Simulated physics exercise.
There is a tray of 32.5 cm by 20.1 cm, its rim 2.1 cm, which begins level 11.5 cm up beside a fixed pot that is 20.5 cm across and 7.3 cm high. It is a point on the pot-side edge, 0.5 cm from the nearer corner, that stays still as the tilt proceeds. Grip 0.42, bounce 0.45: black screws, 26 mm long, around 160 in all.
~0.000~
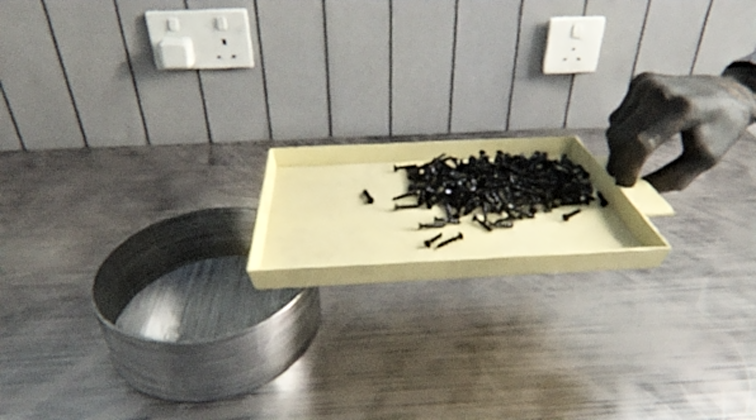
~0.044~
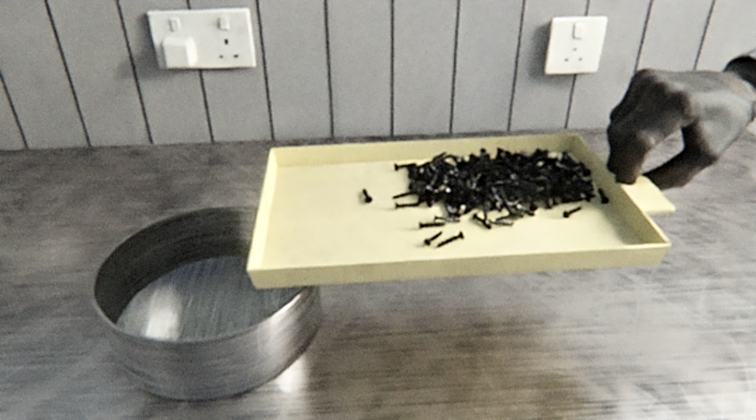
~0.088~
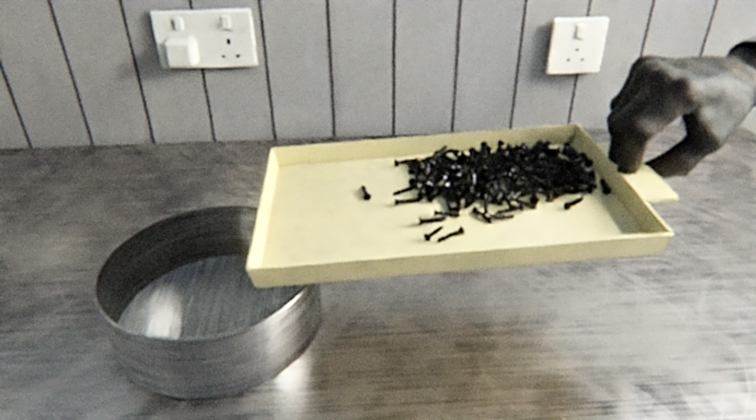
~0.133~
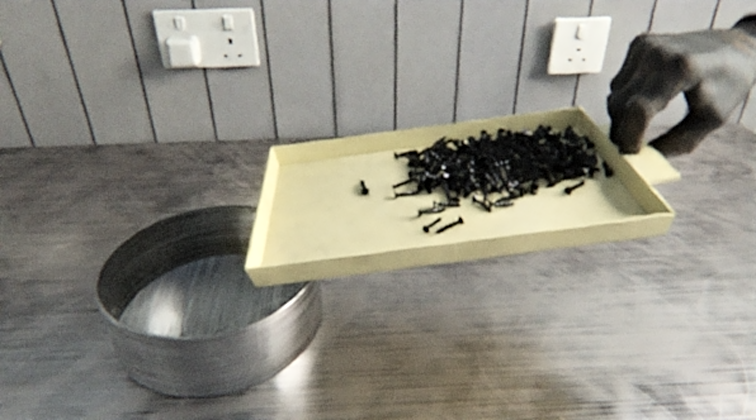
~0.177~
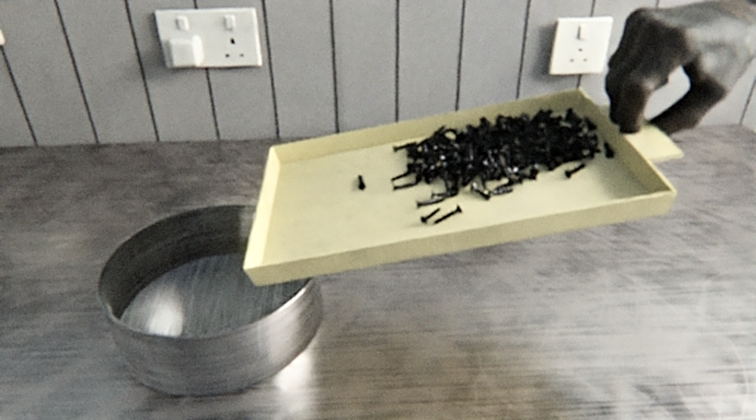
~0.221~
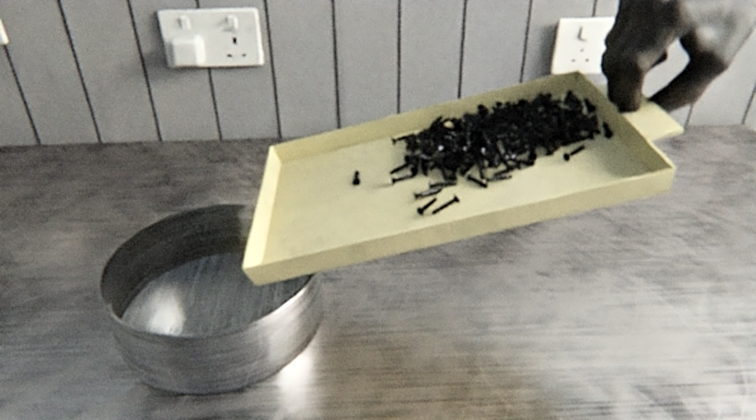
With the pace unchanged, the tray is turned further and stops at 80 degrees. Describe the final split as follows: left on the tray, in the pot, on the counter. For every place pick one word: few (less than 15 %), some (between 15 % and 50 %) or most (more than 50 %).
Left on the tray gets some, pot gets most, counter gets few.
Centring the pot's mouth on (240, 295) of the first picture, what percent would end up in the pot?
40 %.
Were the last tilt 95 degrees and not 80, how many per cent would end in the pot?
Share in the pot: Around 95 %.
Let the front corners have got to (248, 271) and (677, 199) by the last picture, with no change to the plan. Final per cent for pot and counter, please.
Pot: 0, counter: 100.
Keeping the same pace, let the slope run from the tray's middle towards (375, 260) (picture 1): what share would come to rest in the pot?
Something like 0 per cent of the pieces.
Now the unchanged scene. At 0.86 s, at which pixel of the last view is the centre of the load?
At that time the load is centred around (232, 196).
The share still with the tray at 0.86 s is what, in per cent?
Some 60 per cent of the load.
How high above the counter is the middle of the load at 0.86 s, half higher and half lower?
I'd put it near 12 cm.
After 0.60 s, tilt 46 degrees; the tray holds 100 %, the pot 0 %.
After 0.86 s, tilt 68 degrees; the tray holds 60 %, the pot 15 %.
Then, at 1.22 s, tilt 80 degrees; the tray holds 25 %, the pot 70 %.
In the end, at 1.9 s, tray 25 %, pot 70 %, counter 5 %.
